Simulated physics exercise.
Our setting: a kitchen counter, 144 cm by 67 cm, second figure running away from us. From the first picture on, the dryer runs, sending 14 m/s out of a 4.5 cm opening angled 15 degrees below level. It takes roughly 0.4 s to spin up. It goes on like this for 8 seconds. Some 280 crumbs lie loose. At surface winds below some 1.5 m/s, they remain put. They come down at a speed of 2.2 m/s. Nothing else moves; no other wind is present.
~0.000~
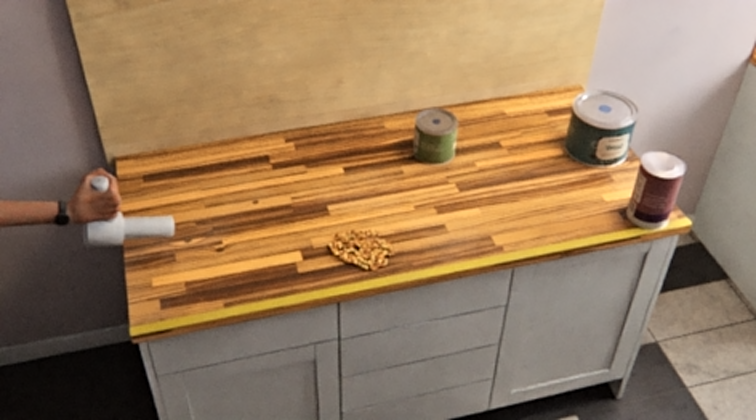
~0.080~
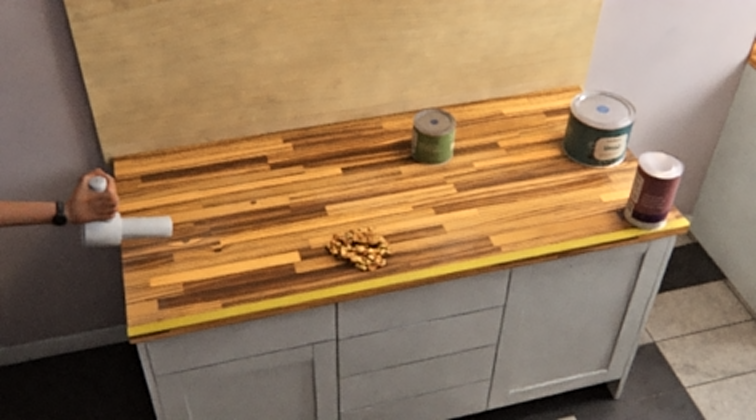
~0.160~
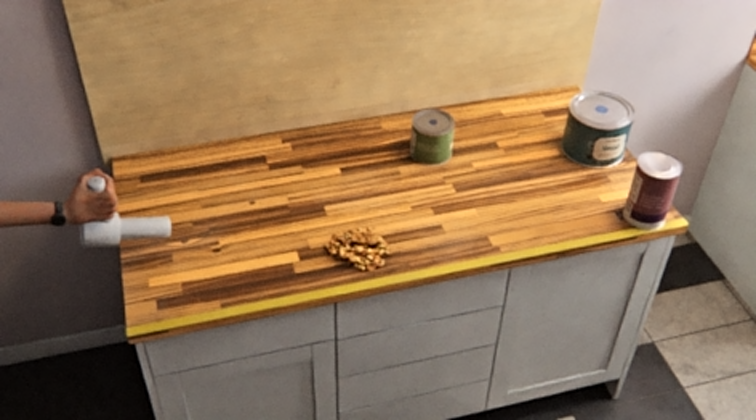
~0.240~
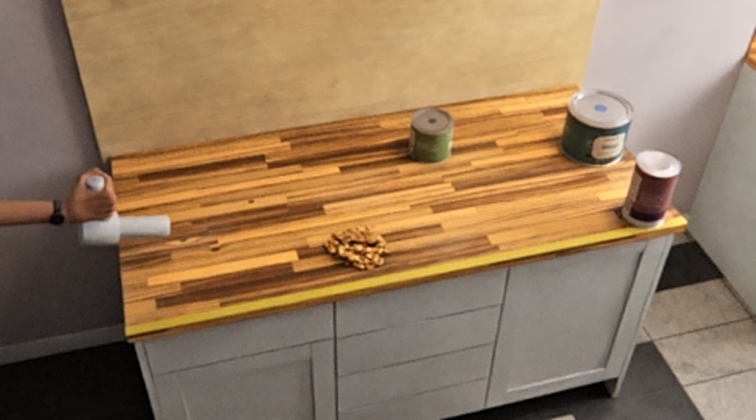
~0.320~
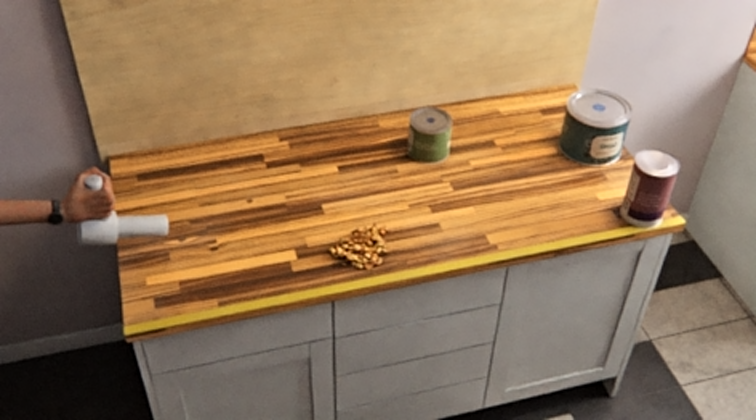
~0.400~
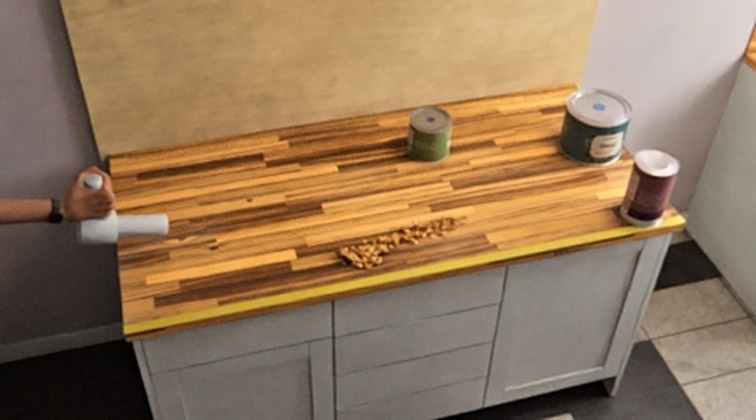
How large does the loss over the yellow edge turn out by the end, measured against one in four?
The count there surpasses a quarter.
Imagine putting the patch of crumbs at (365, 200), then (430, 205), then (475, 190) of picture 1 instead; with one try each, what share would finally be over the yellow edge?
Taking the three spots in order, you'd get around 0 percent, 1 percent and 0 percent.
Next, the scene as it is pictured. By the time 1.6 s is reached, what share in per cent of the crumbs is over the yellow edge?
I reckon close to 70 %.
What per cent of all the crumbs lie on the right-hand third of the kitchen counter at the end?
Roughly 10 in a hundred.
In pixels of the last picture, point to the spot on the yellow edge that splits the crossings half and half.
Roughly at pixel (504, 259).
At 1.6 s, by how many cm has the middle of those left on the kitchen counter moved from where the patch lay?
Measured offset: Approx. 75 cm.
After 1.6 s the count stands so, 68 % are over the yellow edge; the middle of those still in play is near (626, 203).
After 2.6 s the count stands so, 68 % are over the yellow edge; the middle of those still in play is near (626, 203).
After 4.4 s the count stands so, 70 % are over the yellow edge.
After 8.0 s, at the end, 70 % are over the yellow edge.
